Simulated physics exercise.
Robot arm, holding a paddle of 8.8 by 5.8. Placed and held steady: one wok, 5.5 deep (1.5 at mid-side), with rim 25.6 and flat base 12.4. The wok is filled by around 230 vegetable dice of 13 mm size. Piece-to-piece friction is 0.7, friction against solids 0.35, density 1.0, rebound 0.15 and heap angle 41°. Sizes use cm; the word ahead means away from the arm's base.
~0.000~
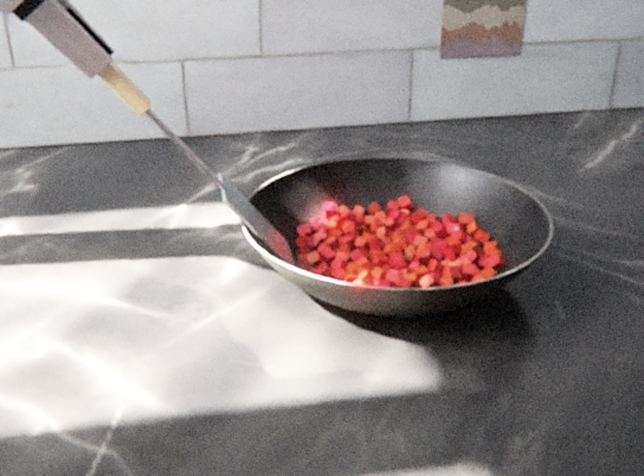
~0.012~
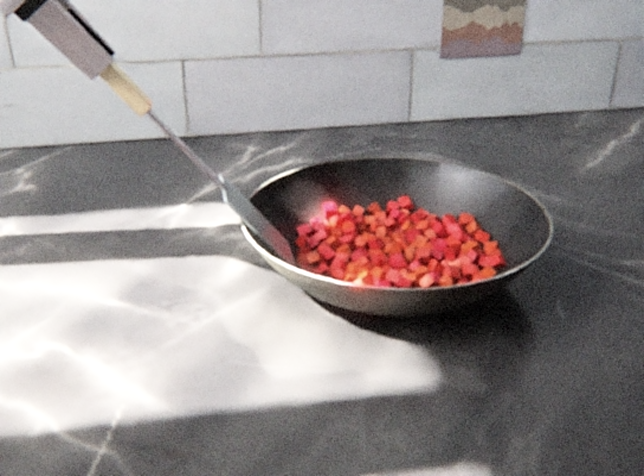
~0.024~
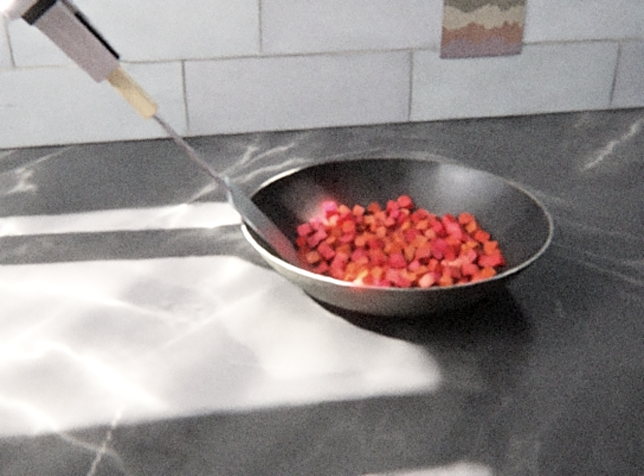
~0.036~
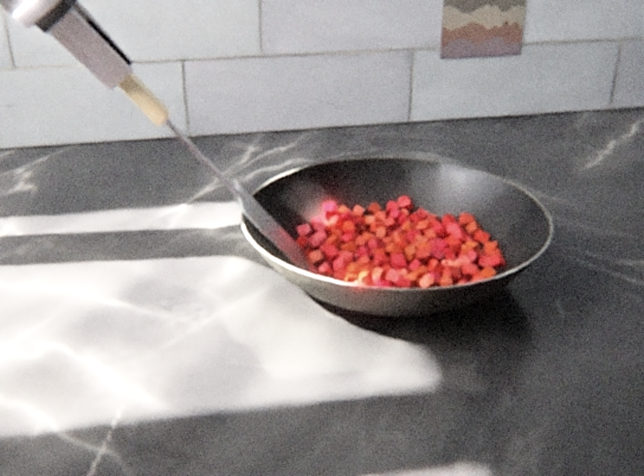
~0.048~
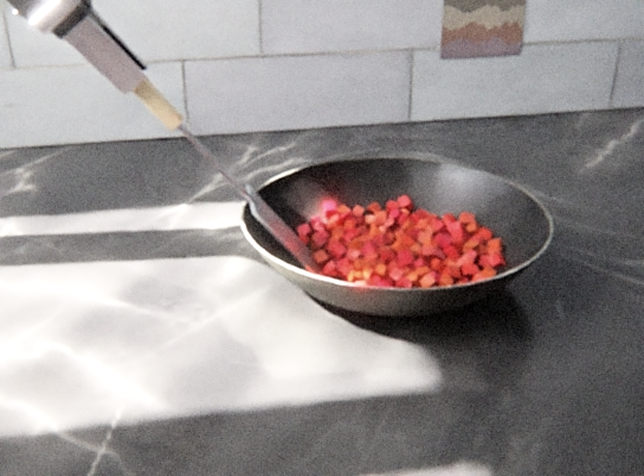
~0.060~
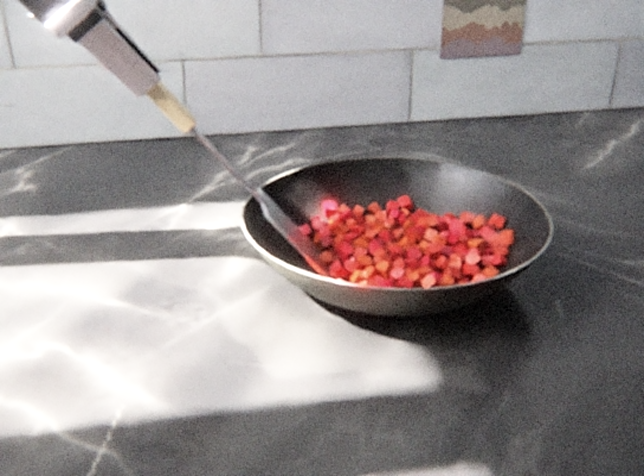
A robot arm held a paddle at the left side of a dark wok on a grey counter, then slid it slowly rightward, nudging the heap of small red and orange vegetable dice slightly right.
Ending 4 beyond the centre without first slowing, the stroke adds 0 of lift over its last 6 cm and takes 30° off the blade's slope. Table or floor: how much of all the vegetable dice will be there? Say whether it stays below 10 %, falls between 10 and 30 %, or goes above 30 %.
It stays below 10 %.
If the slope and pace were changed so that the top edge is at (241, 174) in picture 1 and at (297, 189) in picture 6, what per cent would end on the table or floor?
Around 5 per cent finishes on the table or floor.
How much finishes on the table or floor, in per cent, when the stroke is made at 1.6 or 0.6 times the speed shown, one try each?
Try one about 5 %, try two about 0 %.
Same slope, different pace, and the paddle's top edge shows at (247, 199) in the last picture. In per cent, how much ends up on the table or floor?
That share would be about 0 percent.
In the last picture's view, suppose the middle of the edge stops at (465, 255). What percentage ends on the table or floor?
Around 5 percent.
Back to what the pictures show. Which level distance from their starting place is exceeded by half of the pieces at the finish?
The figure is about 3 cm.
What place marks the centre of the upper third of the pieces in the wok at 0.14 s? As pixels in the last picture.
It is centred at roughly (473, 234).
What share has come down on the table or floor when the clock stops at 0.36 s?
I'd say close to 5 in a hundred.
After 0.10 s, sloping 51°, highest piece 7 above the table; 230 in the wok.
After 0.14 s, sloping 38°, highest piece 8 above the table; 228 in the wok, 2 on the blade or in flight.
After 0.36 s, sloping 22°, highest piece 6 above the table; 224 in the wok, 6 on the table or floor.
After 1.41 s, sloping 22°, highest piece 6 above the table; 224 in the wok, 6 on the table or floor.
In the end, 224 in the wok, 6 on the table or floor. That is 3 % on the table or floor.
